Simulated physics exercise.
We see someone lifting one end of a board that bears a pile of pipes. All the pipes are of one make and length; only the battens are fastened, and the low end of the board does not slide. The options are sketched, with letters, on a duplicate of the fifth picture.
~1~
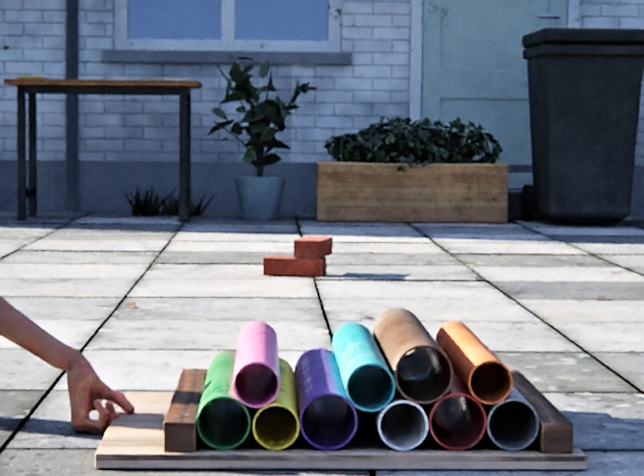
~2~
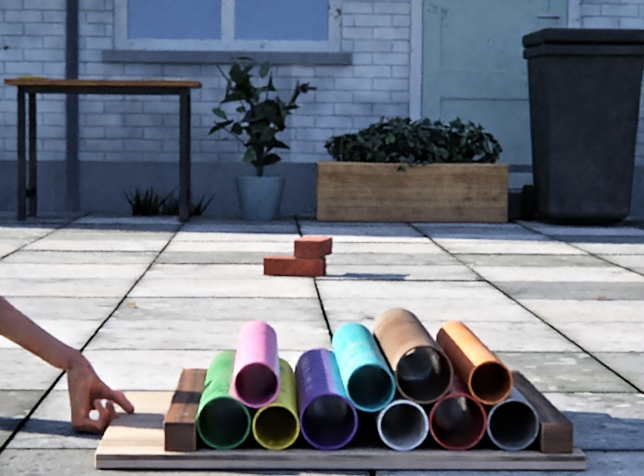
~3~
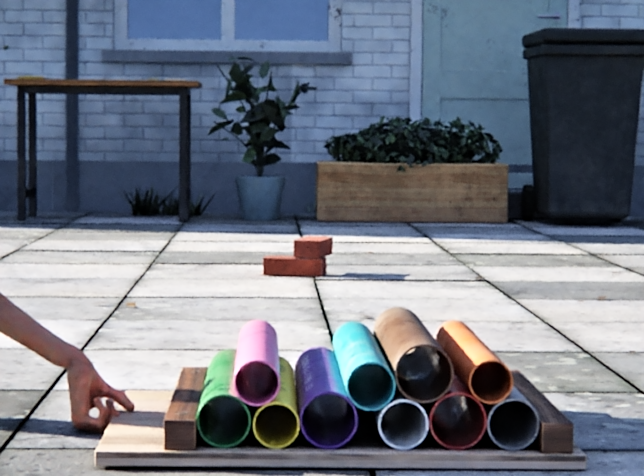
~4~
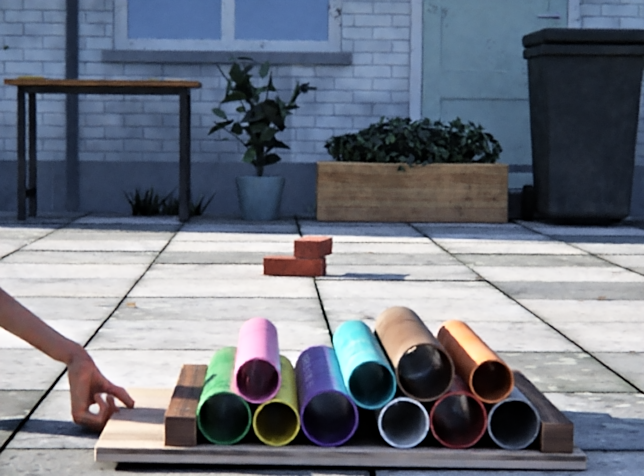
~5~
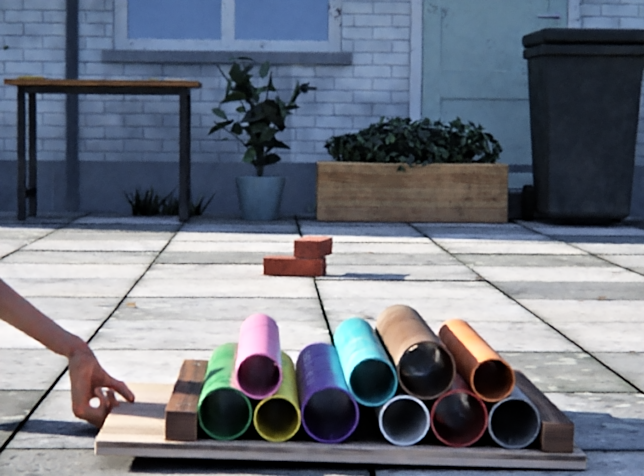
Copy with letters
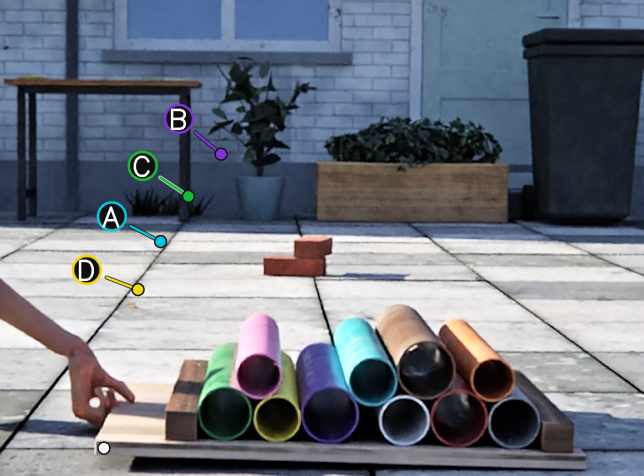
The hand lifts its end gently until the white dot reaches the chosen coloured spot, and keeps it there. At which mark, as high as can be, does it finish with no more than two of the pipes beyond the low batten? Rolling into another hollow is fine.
The last mark within the limit is D.
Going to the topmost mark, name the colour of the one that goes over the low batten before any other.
First is the orange one.
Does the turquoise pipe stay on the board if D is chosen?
The turquoise pipe: Yes.
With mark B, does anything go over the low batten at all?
Yes.
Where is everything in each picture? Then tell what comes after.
White pipe (403, 425); red pipe (457, 422), in the first frame.
Brown pipe (423, 374), in the second frame.
Board (334, 413); green pipe (224, 421); yellow pipe (277, 425); white pipe (403, 425), in the third frame.
Board (335, 410); green pipe (224, 418); yellow pipe (277, 422), in the fourth frame.
Board (335, 408); green pipe (225, 413); yellow pipe (277, 419), in the fifth frame.
On the copy, A at (161, 241); B at (221, 154); C at (189, 196); D at (138, 290); the white dot at (104, 448).
On D. First, board at 16°.
Then, board at 21°.
Finally, board at 21°, none over the low batten.
By contrast, A three over the low batten (brown, turquoise, orange); B four over the low batten (brown, turquoise, pink, orange); C four over the low batten (brown, turquoise, pink, orange).
